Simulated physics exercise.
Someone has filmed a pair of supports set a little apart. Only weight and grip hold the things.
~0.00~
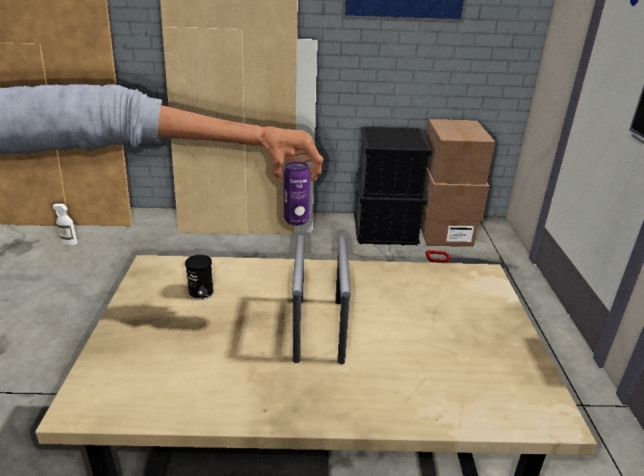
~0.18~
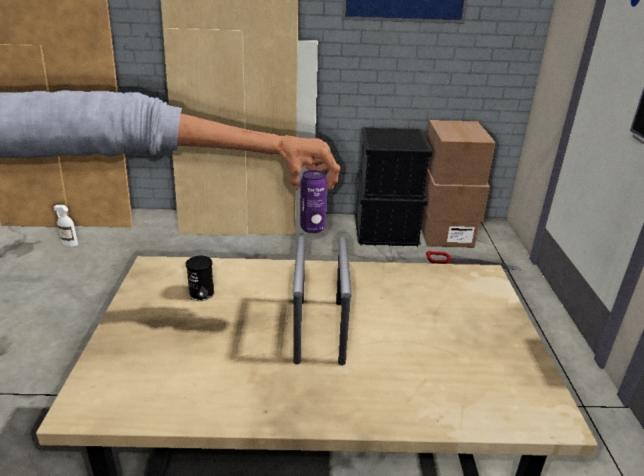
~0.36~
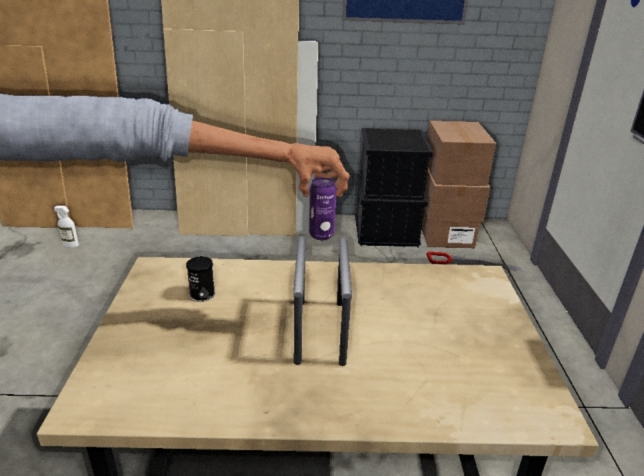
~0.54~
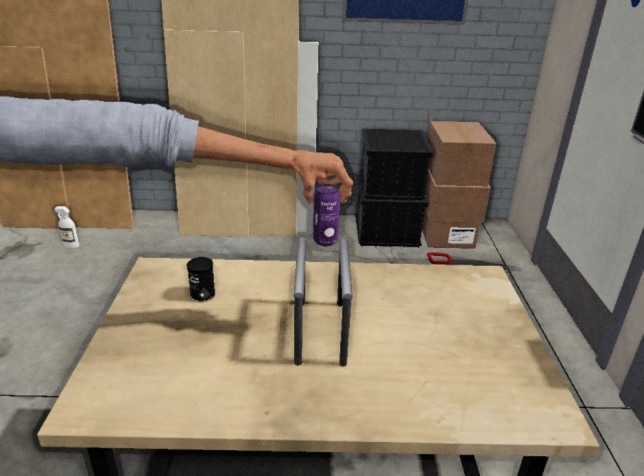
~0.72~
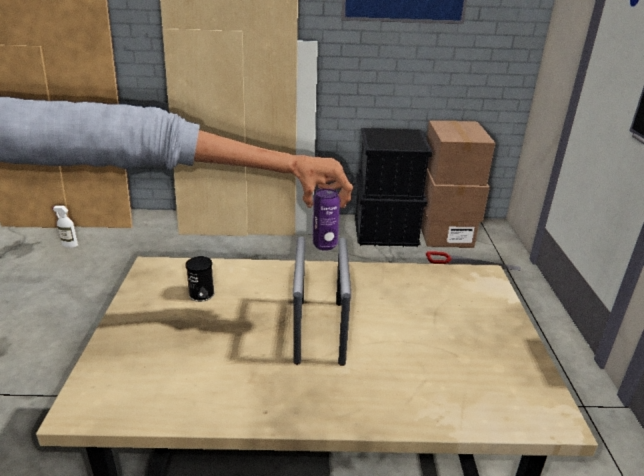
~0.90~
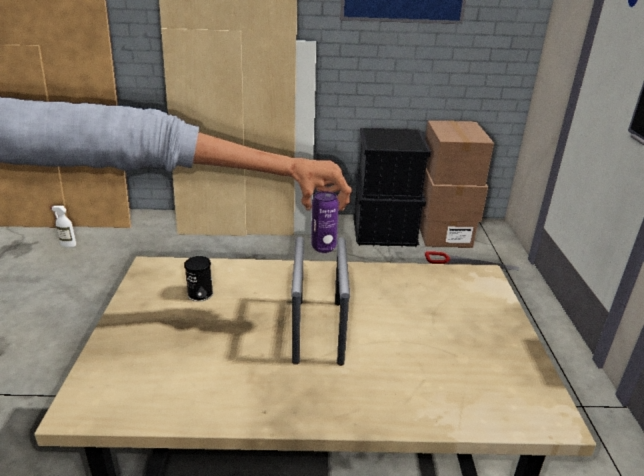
A hand reaching in from the left, its arm in a grey-blue sleeve, carries a purple can a short way right and slightly down, then holds it nearly still above the gap between two dark upright supports. The supports stand mid-table on pale wood, with a black tin to their left. Seen from the front and slightly above, the grey-brick workshop has wooden boards and stacked boxes behind, and the view barely shifts.
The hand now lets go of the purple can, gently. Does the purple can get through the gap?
In the end the can reaches the table.
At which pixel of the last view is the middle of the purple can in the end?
Around (321, 310).
By 1.10 s, purple can moved about its own width near (324, 241).
By 1.20 s, purple can moved well along near (322, 290).
By 1.30 s, purple can moved well along near (321, 308).
When it is over (1.9 s), moved from the start, purple can; black tin as before. End places, in pixels of the last picture, purple can near (321, 310). The can drops through.
